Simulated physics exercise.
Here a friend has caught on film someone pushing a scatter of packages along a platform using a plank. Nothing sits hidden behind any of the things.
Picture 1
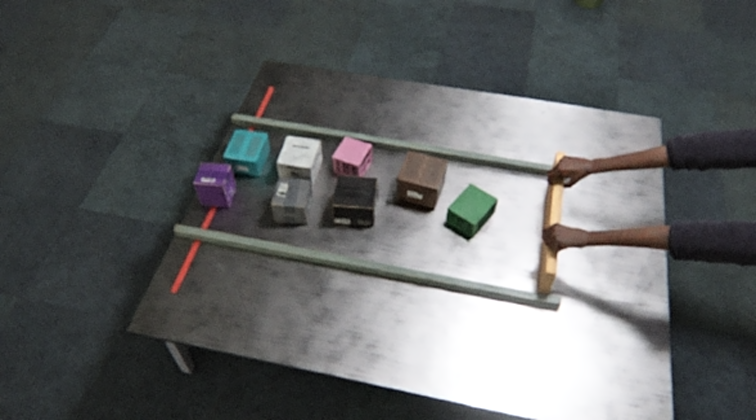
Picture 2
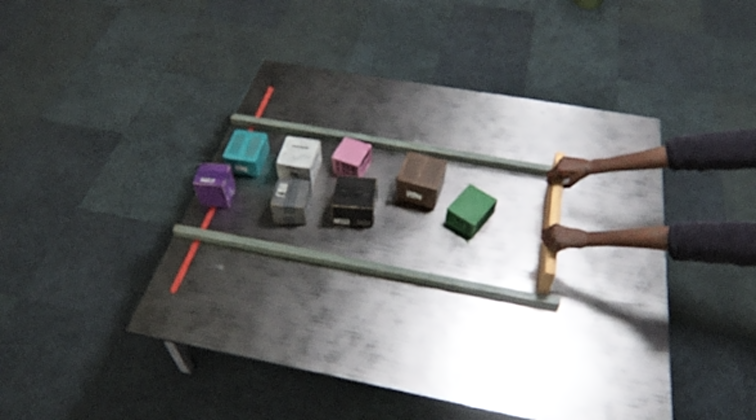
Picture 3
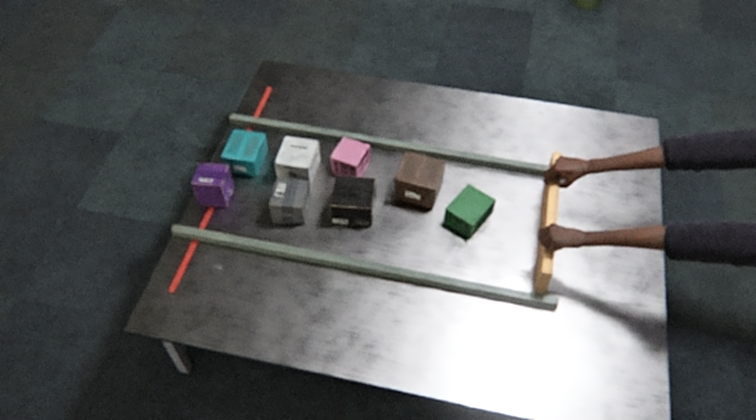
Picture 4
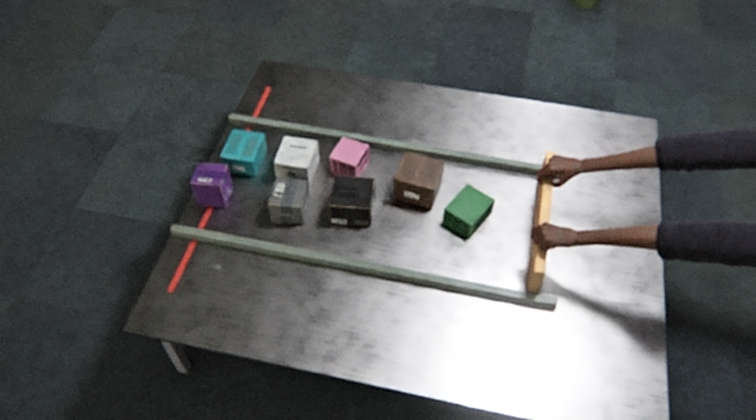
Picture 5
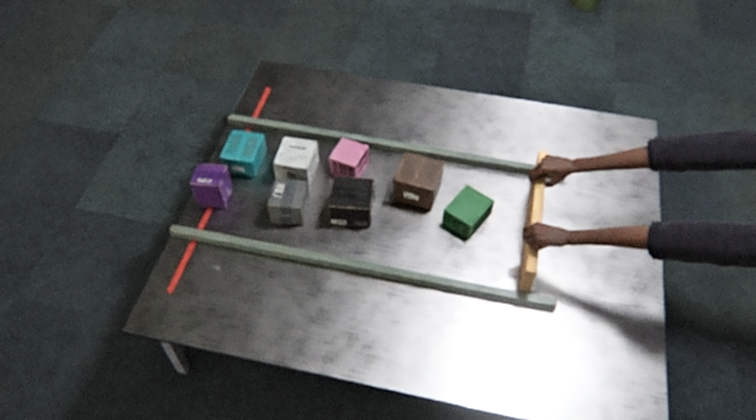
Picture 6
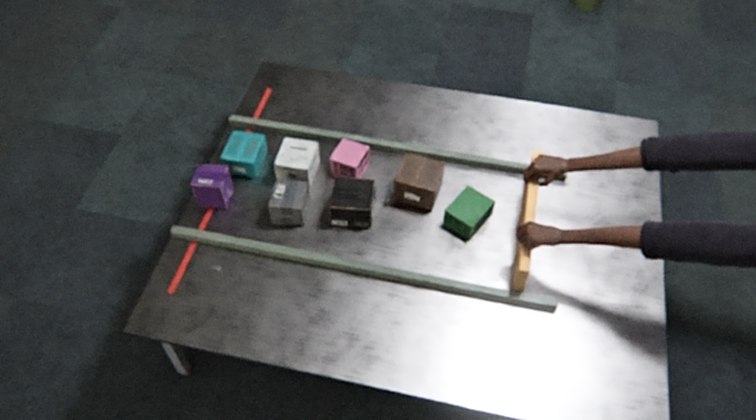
Two hands sliding a wooden plank slowly left between rails on a table, while the scattered colourful boxes ahead stay still.
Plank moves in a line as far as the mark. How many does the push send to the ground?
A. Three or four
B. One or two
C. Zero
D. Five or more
Five or more.
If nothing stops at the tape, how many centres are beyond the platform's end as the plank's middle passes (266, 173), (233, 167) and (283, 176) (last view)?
It would be 3, 5 and 3.
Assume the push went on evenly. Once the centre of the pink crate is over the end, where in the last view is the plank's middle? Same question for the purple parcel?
The middle is at (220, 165) when it's the pink crate, and at (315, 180) when it's the purple parcel.
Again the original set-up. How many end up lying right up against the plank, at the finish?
At rest, 3 are in contact.
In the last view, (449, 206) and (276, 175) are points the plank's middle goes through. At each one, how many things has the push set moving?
It comes to 2 for the first spot, 8 for the other.
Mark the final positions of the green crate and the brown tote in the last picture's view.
The green crate at (201, 185), the brown tote at (213, 150).
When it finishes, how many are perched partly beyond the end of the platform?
The count is 3.
Soon after, none off yet; purple parcel at rest near (213, 187); turquoise tote at rest near (245, 155); white box at rest near (298, 163).
Then, none off yet; purple parcel at rest near (213, 187); turquoise tote moved a little near (236, 154); white box moved about its own width near (273, 165).
Further on, two off so far; purple parcel on the ground near (163, 244); turquoise tote falling near (198, 167); white box moved well along near (226, 157).
At rest, the number that fall off is five or more; fallen, black parcel, grey parcel, white box, turquoise tote and purple parcel.
